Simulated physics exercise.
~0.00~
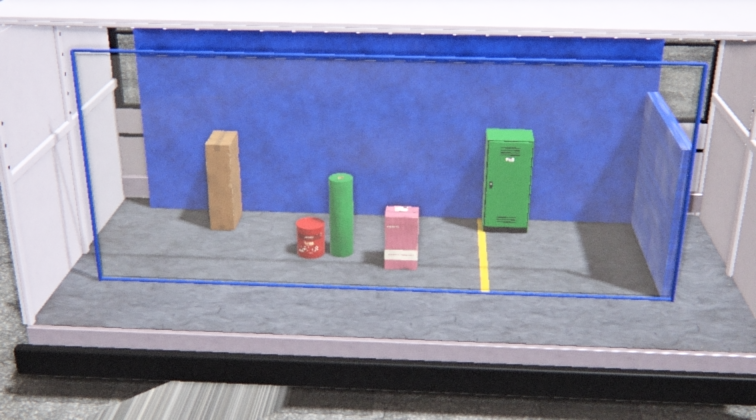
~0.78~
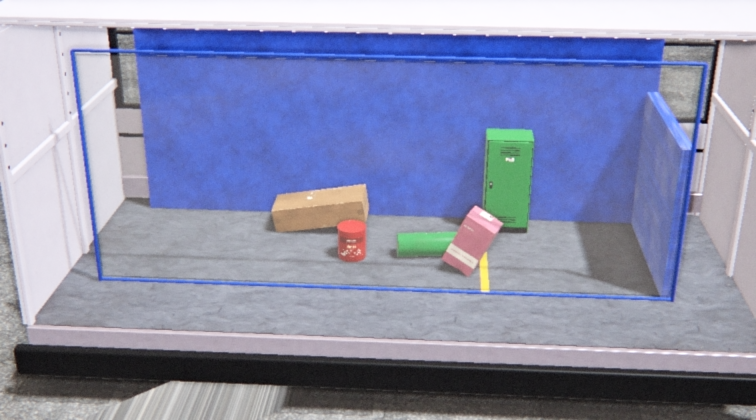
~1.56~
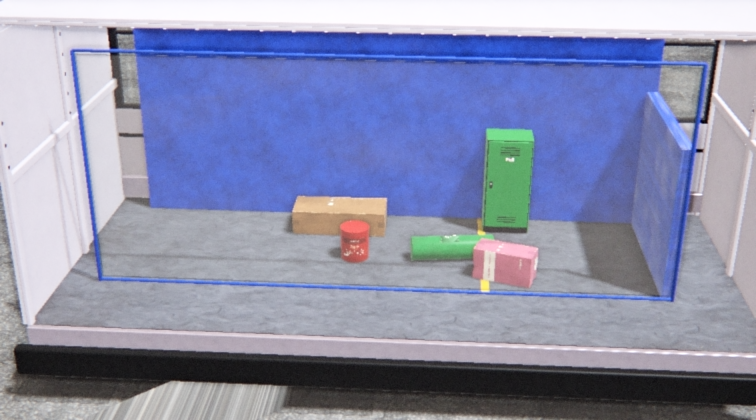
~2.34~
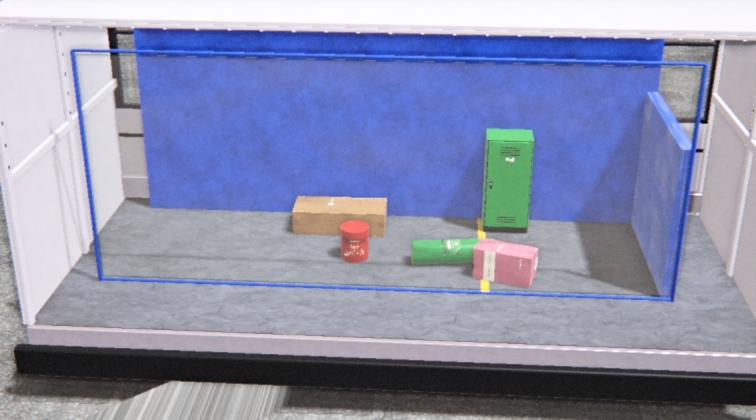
A pink pack, a green roll and a tall brown box tip over to the right in an open bay while a red bucket slides slightly right and stays upright; the pack ends on its side across the yellow line, the box and bucket short of it.
